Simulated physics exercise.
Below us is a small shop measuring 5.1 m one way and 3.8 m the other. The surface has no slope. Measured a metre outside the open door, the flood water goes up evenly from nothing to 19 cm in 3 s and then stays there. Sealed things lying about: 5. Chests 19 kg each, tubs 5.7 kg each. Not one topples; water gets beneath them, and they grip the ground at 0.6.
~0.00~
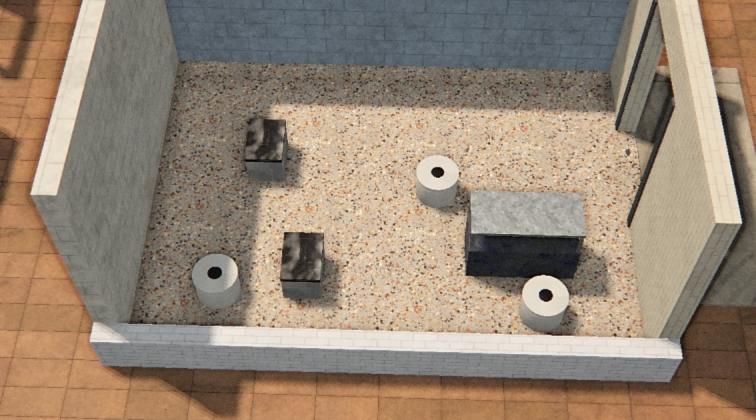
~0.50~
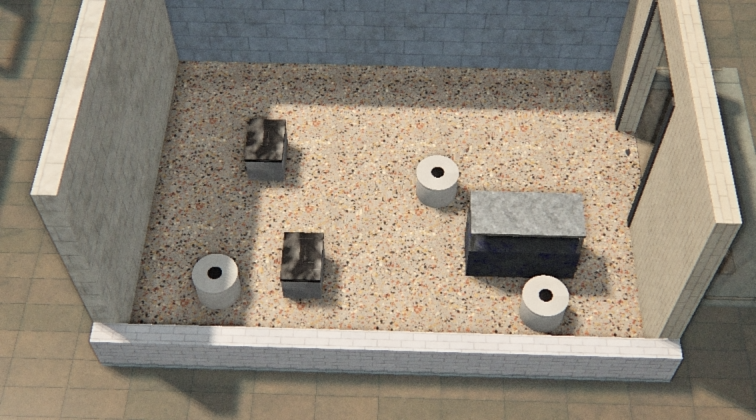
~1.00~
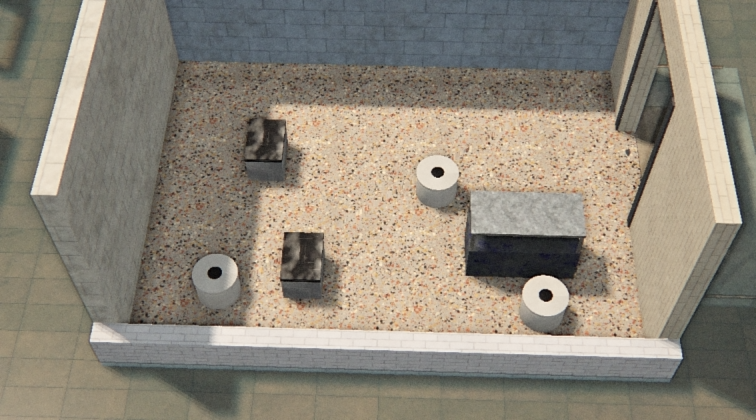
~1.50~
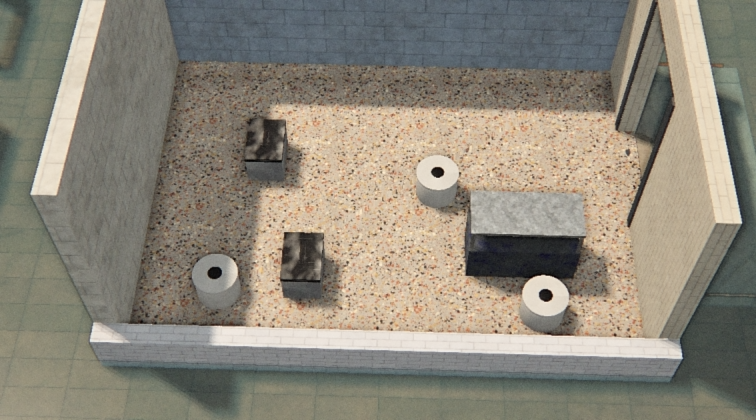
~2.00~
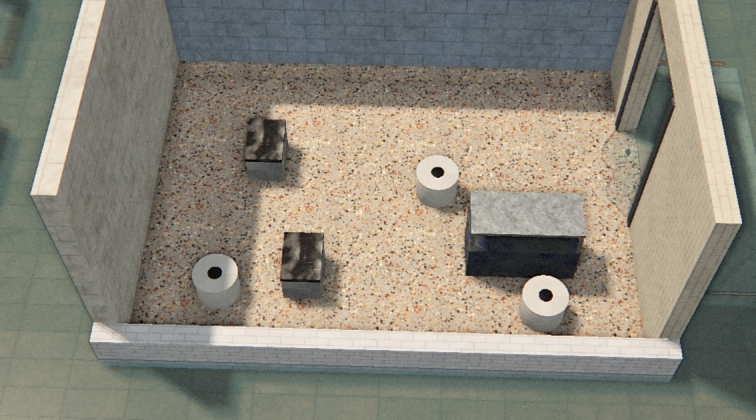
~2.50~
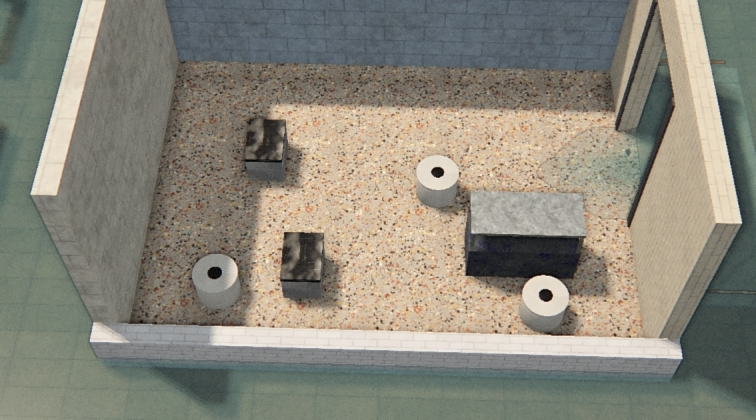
In the video, greenish water spreads over the tiled ground outside a small walled room holding boxes and round tubs, then a little seeps through the open doorway at right onto the speckled floor, while the objects stay still.
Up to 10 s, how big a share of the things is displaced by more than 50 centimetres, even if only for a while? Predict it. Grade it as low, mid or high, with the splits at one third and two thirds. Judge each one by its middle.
Grade: Low, under a third.
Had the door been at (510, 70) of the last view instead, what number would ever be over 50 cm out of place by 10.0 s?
Then 2.
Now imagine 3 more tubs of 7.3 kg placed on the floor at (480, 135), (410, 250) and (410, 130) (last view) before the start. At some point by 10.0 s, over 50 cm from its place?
In that order: Past it, short of it, past it.
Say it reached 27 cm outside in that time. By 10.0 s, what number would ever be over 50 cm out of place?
Under that setup the answer is 3.
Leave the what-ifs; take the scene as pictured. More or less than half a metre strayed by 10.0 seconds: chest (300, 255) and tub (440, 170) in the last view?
Well, the first goes shorter, the second farther.
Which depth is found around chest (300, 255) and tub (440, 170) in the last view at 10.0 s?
6 and 12 cm.
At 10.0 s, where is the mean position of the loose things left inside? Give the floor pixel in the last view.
Mean floor pixel: About (299, 275).
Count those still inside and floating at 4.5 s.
The number is 0.
After 3.5 s 0 of 5 are over 50 cm from their spots; 0 afloat.
After 4.5 s 0 of 5 are over 50 cm from their spots; 0 afloat.
After 7.0 s 1 of 5 are over 50 cm from their spots; 0 afloat.
After 10.0 s 1 of 5 are over 50 cm from their spots, and 1 have been at some point; 2 afloat.
